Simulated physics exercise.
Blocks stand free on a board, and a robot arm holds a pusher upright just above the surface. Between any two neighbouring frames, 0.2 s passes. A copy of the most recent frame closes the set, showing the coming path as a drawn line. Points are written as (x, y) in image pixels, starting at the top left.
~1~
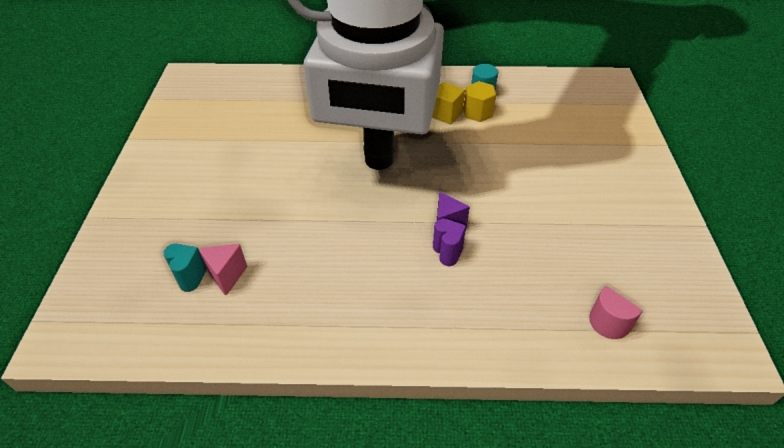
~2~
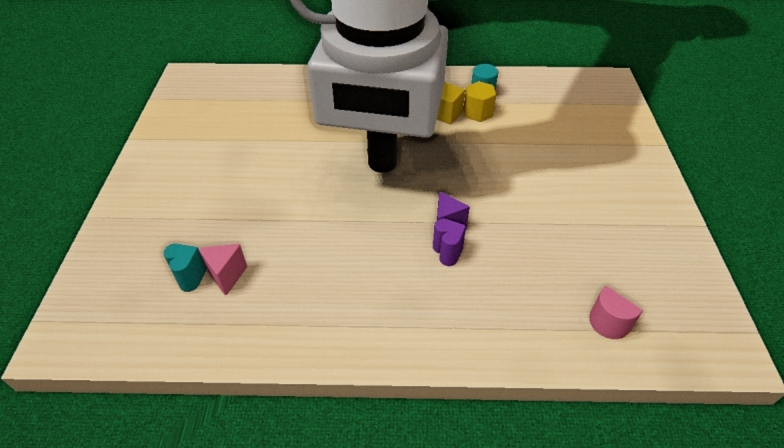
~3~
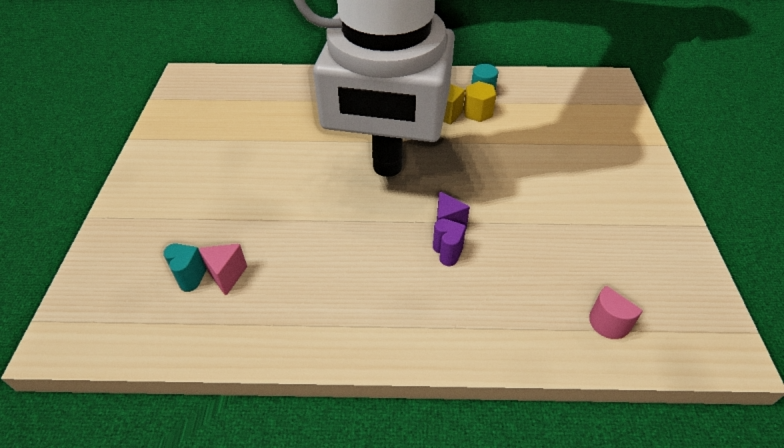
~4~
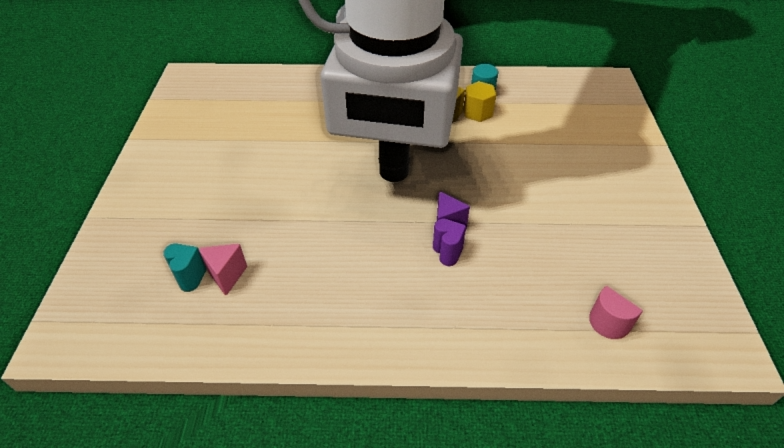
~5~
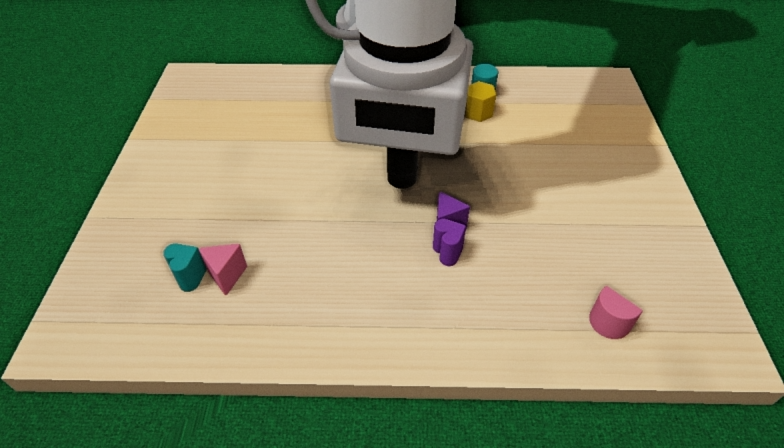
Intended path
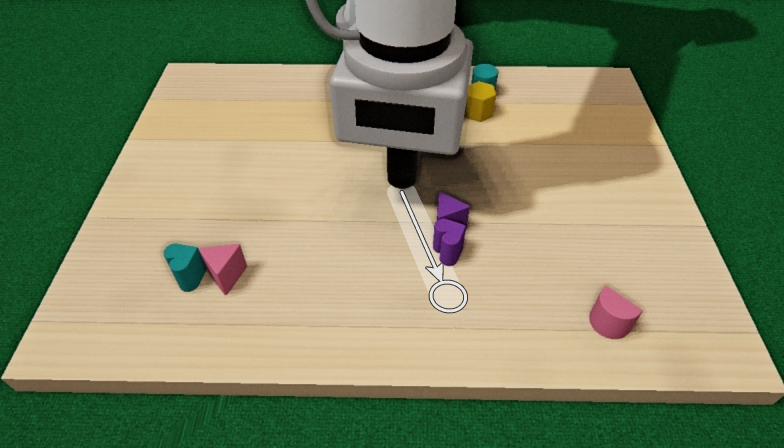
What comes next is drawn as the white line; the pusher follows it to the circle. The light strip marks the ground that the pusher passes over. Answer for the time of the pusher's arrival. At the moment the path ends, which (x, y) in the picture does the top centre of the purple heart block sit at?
It comes to (479, 255).
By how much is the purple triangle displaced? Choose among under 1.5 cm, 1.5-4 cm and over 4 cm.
The purple triangle moves under 1.5 cm.
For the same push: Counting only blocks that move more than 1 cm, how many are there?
The push moves one block more than 1 cm.
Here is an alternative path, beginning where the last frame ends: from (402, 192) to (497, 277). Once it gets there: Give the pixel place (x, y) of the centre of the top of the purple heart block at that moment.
Its top middle is near (456, 248).
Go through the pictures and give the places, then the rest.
Pusher tip at (379, 161); block tops, purple triangle at (450, 204); purple heart block at (451, 230), in the first frame.
Pusher at (383, 164); blocks unchanged, in the second frame.
Pusher at (388, 168); blocks unchanged, in the third frame.
Pusher at (394, 173); blocks unchanged, in the fourth frame.
Pusher at (402, 179); purple triangle at (450, 204); purple heart block at (451, 230), in the fifth frame.
Path on the board, from (402, 192) to (448, 296).
The first path, step by step. One third of the way, pusher at (416, 211); nothing pushed yet.
Two thirds of the way, pusher at (432, 245); purple heart block at (468, 244), turned 40° anticlockwise.
At the end, pusher at (450, 284); purple triangle in place; purple heart block at (479, 255), turned 105° anticlockwise.
